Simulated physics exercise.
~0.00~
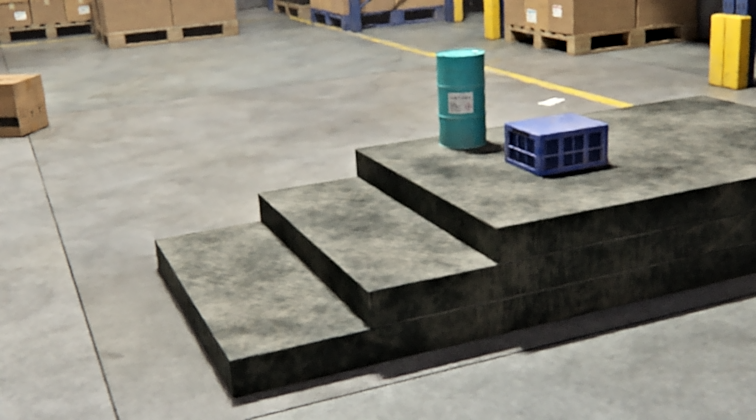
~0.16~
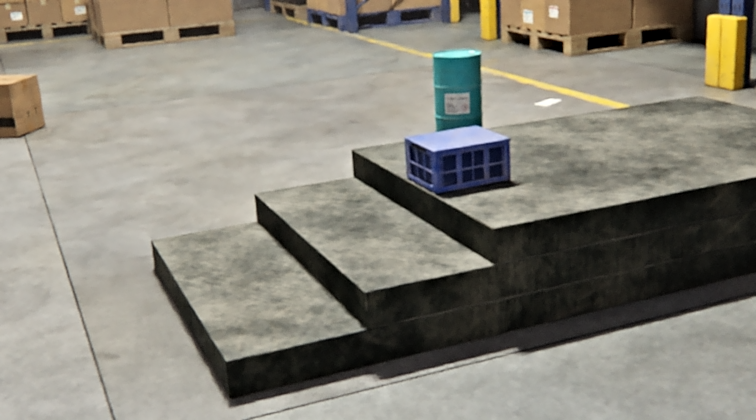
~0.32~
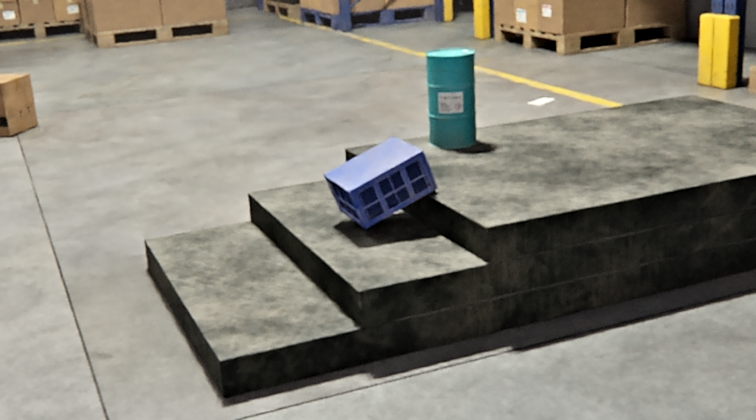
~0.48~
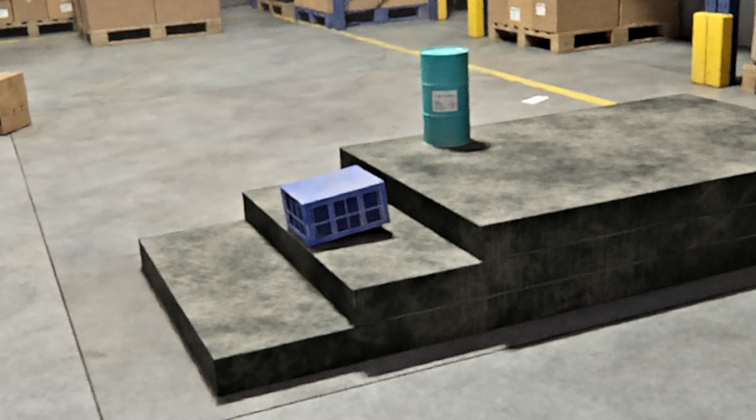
A blue crate sits on the top level of a dark, mottled stepped platform in a warehouse, seen from above at an angle, with a turquoise canister standing just behind it to the left. Boxes on pallets, yellow posts and a yellow floor line fill the background. The crate slides left, passing in front of the canister to the edge. It tips over the edge and drops, tilted, toward the step below. It ends on that step, farther left and still slightly tilted, while the canister stays standing above.
